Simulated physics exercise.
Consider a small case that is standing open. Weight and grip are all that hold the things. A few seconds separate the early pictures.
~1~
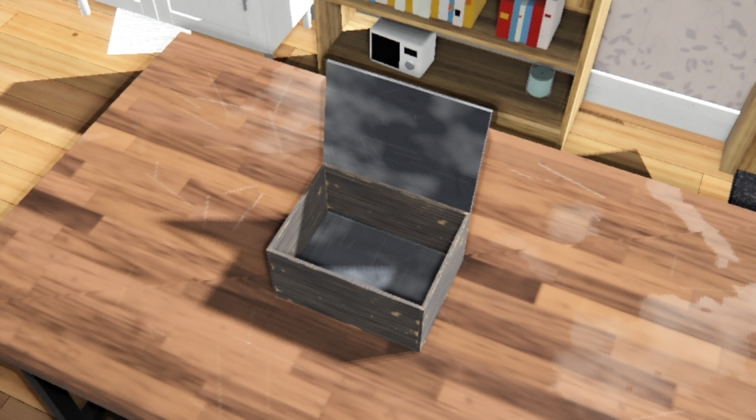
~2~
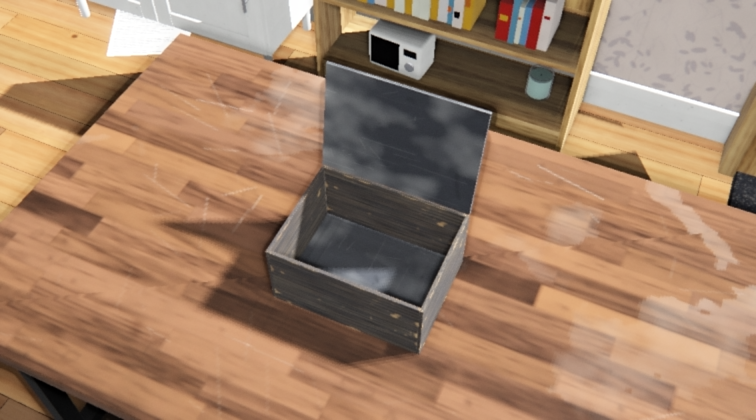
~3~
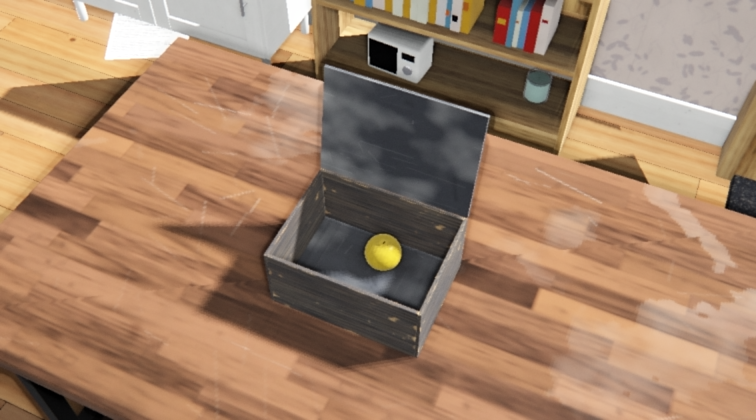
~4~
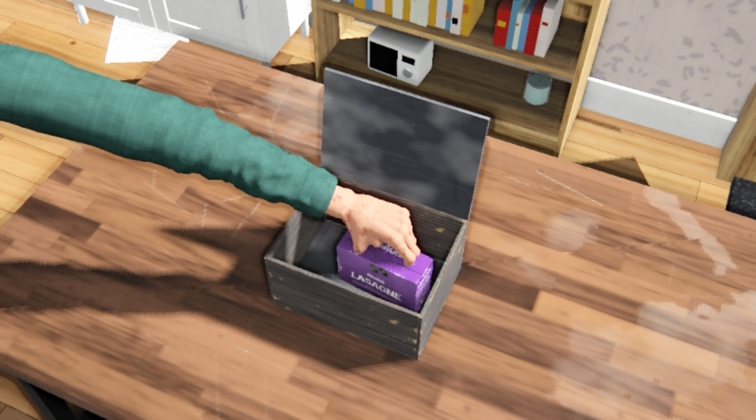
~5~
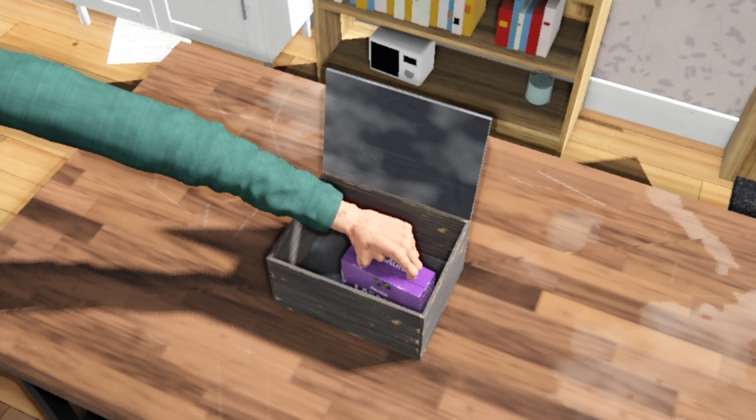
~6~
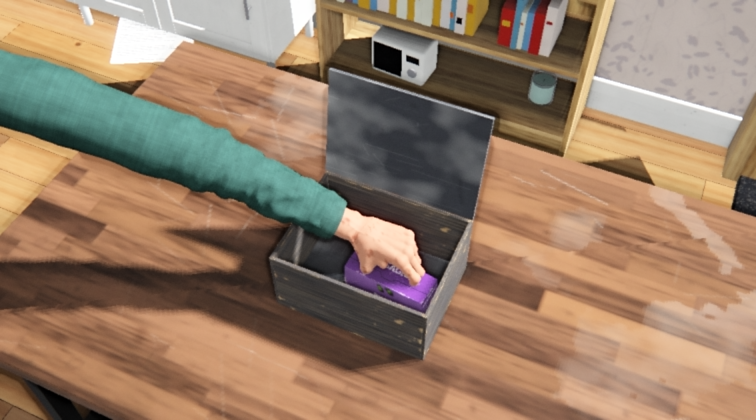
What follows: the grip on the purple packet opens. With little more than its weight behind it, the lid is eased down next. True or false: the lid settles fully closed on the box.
True.
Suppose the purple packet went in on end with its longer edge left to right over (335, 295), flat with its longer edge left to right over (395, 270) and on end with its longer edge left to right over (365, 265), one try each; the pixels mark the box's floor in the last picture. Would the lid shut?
The first placement leaves the lid partly open, the second fully closed, and the third fully closed.
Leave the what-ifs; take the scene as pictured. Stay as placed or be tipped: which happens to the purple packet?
Result: The purple packet remains as it was set.
Then, 1.20 s later than the last frame, lid starting down.
Then, 1.80 s later than the last frame, lid 47° above the rim.
Then, 2.20 s later than the last frame, lid 17° above the rim.
When it is over, lid shut; both as before. End places, in pixels of the last picture, purple packet near (390, 289).
